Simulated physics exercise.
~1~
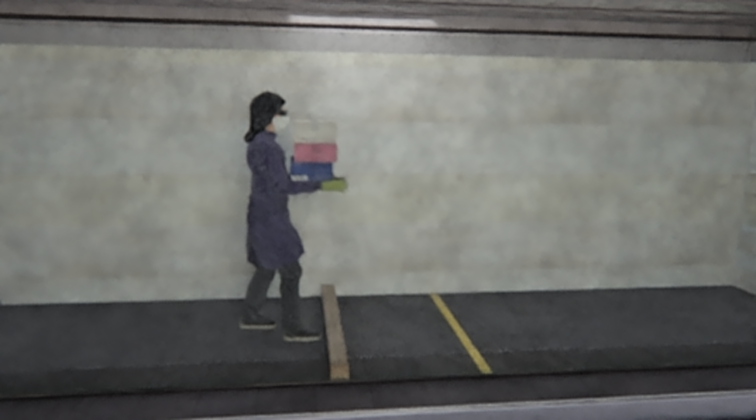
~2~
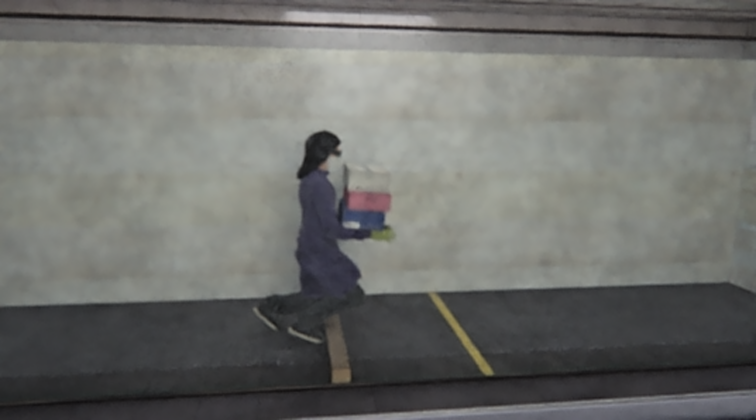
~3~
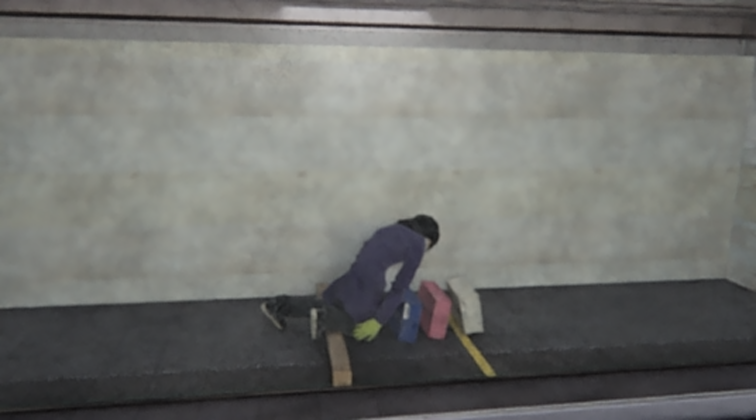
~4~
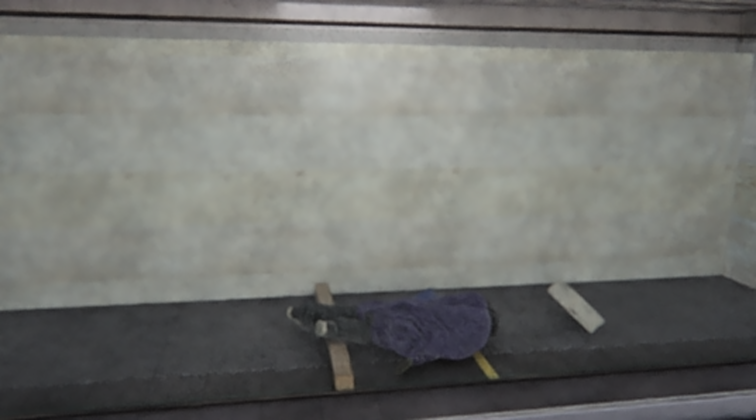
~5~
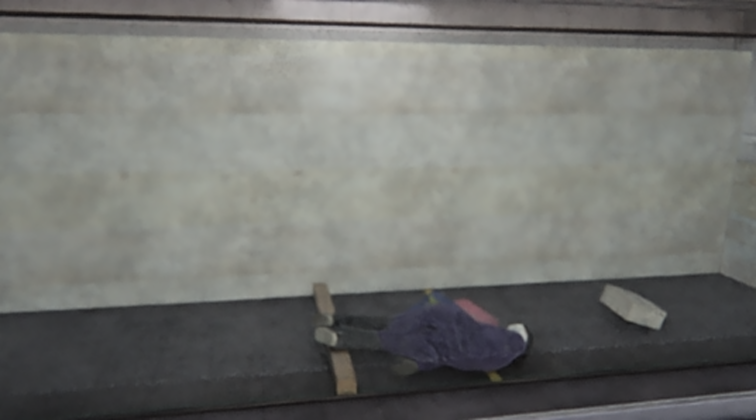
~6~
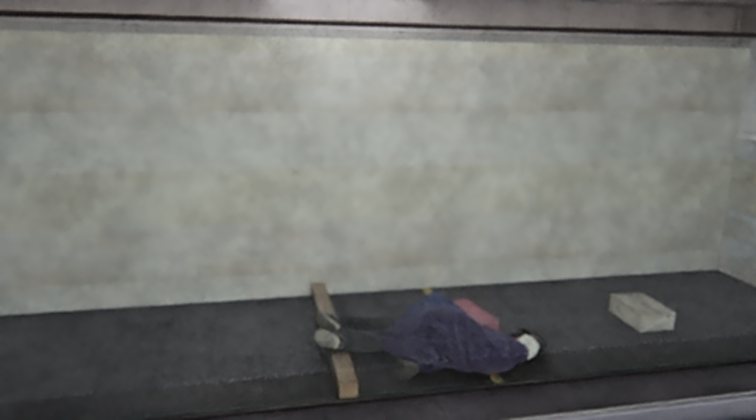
The clip shows a masked person carrying stacked white, pink and blue boxes rightward, stumbling at a low wooden rail and falling forward as the boxes tumble. The person ends up lying with their head past the yellow line, pink and blue boxes alongside, the white one farther right.
